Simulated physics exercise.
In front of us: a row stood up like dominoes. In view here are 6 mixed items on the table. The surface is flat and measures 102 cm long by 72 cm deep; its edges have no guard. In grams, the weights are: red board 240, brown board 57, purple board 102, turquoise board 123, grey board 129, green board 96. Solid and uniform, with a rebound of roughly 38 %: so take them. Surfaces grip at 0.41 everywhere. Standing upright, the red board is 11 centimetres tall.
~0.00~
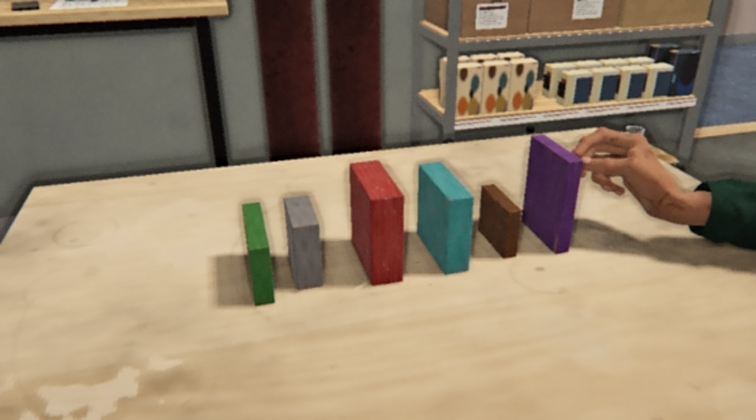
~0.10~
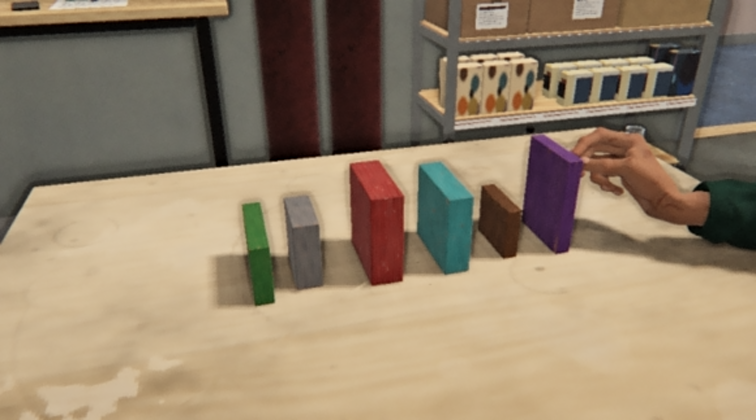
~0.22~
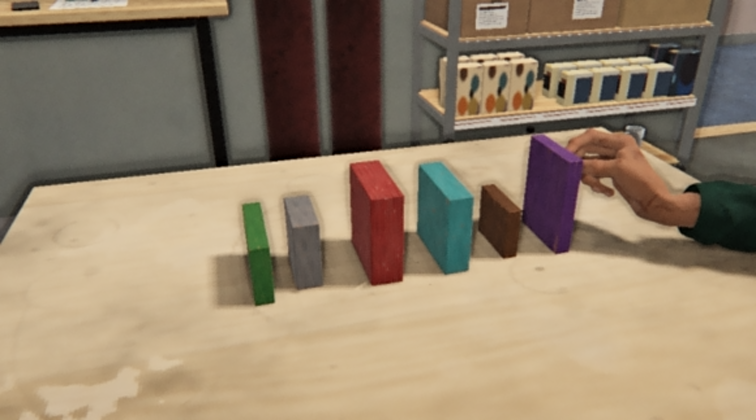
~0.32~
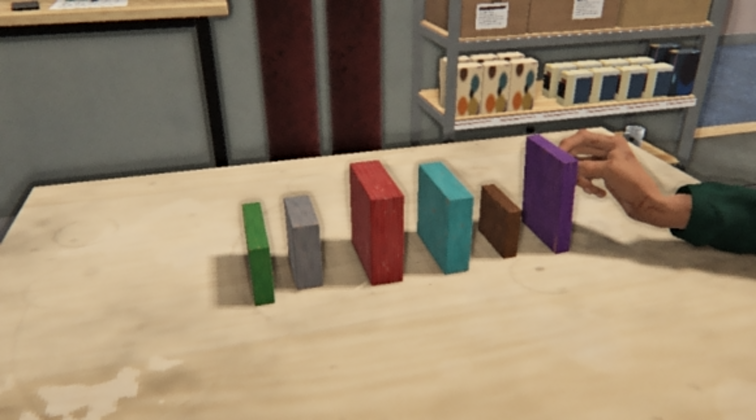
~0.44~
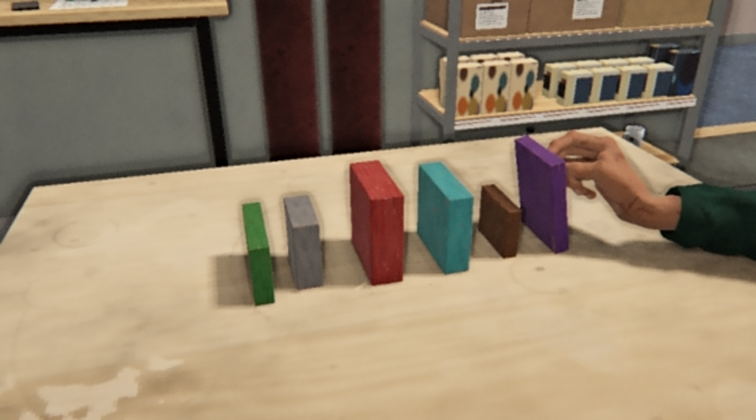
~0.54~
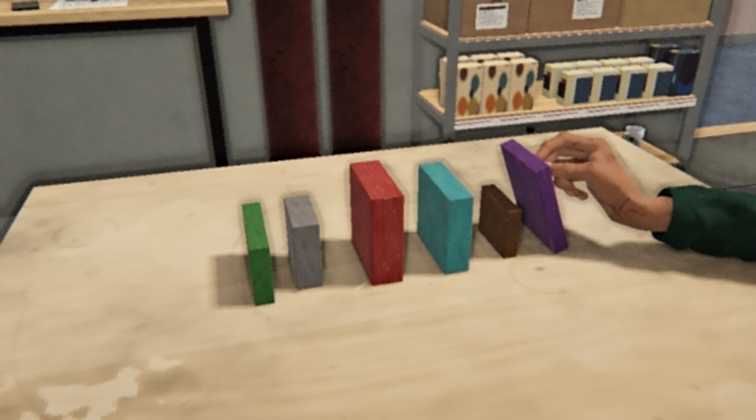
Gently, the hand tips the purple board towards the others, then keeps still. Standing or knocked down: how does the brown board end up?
It goes down.
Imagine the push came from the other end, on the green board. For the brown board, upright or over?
In that case the brown board does not fall.
Around 0.74 s, purple board 59° over; brown board at 50° to upright near (478, 227).
Around 0.84 s, purple board 92° over; brown board on its side near (474, 240); turquoise board at 16° to upright.
Around 1.44 s, purple board 90° over; brown board on its side near (474, 240); turquoise board at 25° to upright.
Finally (2.7 s), on their side or leaning hard on the table, brown board; the other 3 still in place (within 5 cm). Final places as that camera would see them, brown board near (474, 240).
